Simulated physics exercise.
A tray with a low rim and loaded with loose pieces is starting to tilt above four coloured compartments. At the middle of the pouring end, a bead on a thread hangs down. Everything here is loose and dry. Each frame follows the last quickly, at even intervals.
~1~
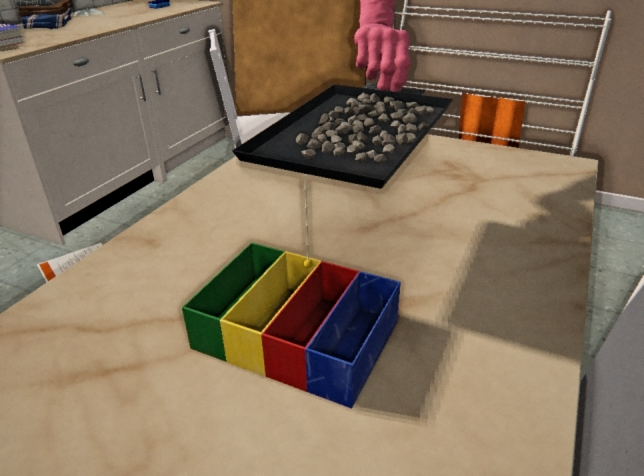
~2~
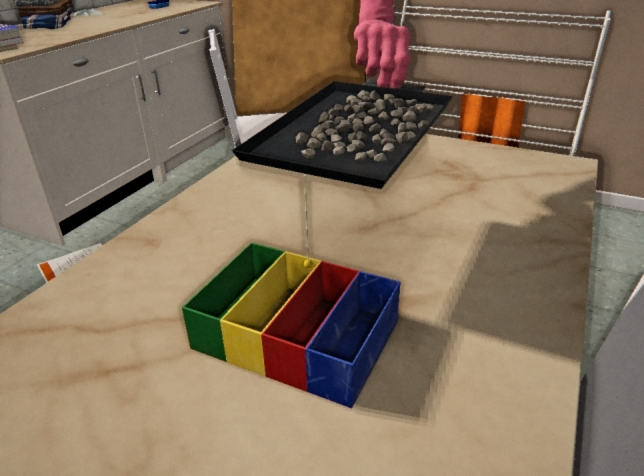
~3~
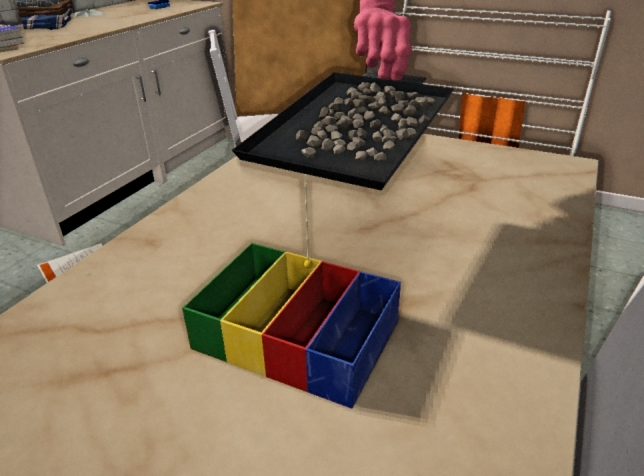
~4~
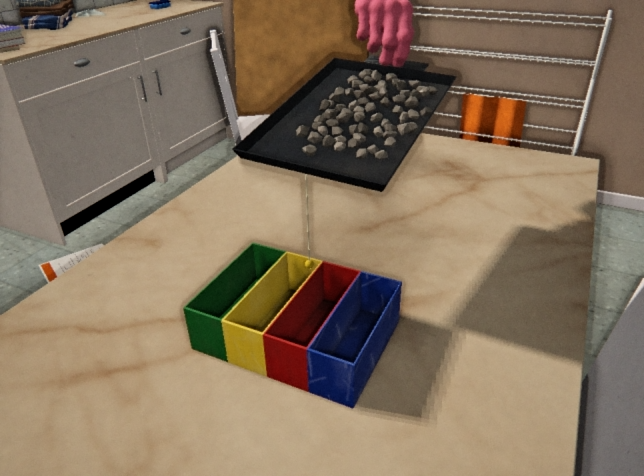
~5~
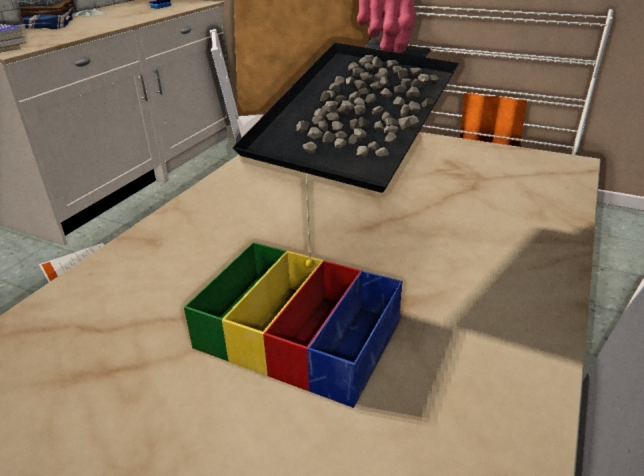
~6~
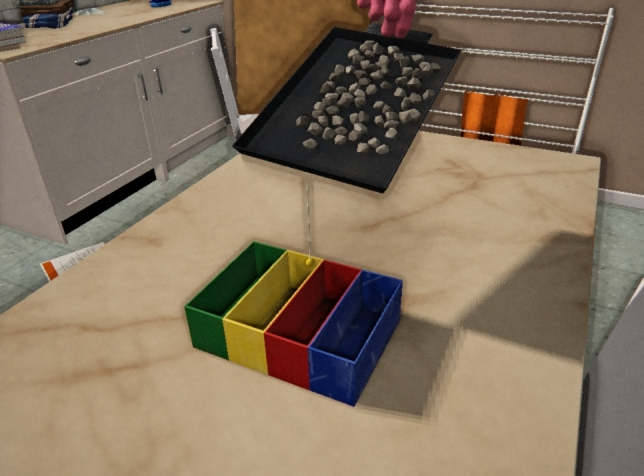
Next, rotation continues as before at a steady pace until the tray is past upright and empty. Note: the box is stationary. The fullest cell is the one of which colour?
The fullest cell is the blue one.
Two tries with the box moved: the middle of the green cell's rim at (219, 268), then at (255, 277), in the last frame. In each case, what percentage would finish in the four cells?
You'd see around 50 per cent and then around 90 per cent.
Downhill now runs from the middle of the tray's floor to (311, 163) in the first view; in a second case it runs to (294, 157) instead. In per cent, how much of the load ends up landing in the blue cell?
10 % then 0 %, roughly.
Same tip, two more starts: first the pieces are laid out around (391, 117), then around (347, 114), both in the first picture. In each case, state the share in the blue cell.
Try 1: 50 %; try 2: 50 %.
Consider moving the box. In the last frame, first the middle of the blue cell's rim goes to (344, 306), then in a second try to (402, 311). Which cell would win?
In order of the tries: The blue one and red.
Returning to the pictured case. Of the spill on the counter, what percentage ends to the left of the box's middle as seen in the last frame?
About 10 per cent.
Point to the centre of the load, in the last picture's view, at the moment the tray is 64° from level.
I'd mark the middle close to (358, 182).
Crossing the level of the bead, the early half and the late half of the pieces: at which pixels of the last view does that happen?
Earlier portion about (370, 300); later portion about (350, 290).
Shortly afterwards, tray tipped steeply; near two thirds on the tray; a little in the blue cell; only a few in the red cell; near a quarter falling or outside the box.
Next, tray tipped past a quarter turn; near a third in the blue cell; near a quarter in the red cell; only a few in the yellow cell; near a third falling or outside the box.
Some moments later, tray tipped past a quarter turn; near half in the blue cell; near a quarter in the red cell; a little in the yellow cell; near a quarter falling or outside the box.
In the end, tray tipped past a quarter turn; near half in the blue cell; near a quarter in the red cell; a little in the yellow cell; none at all in the green cell; near a quarter outside the box.
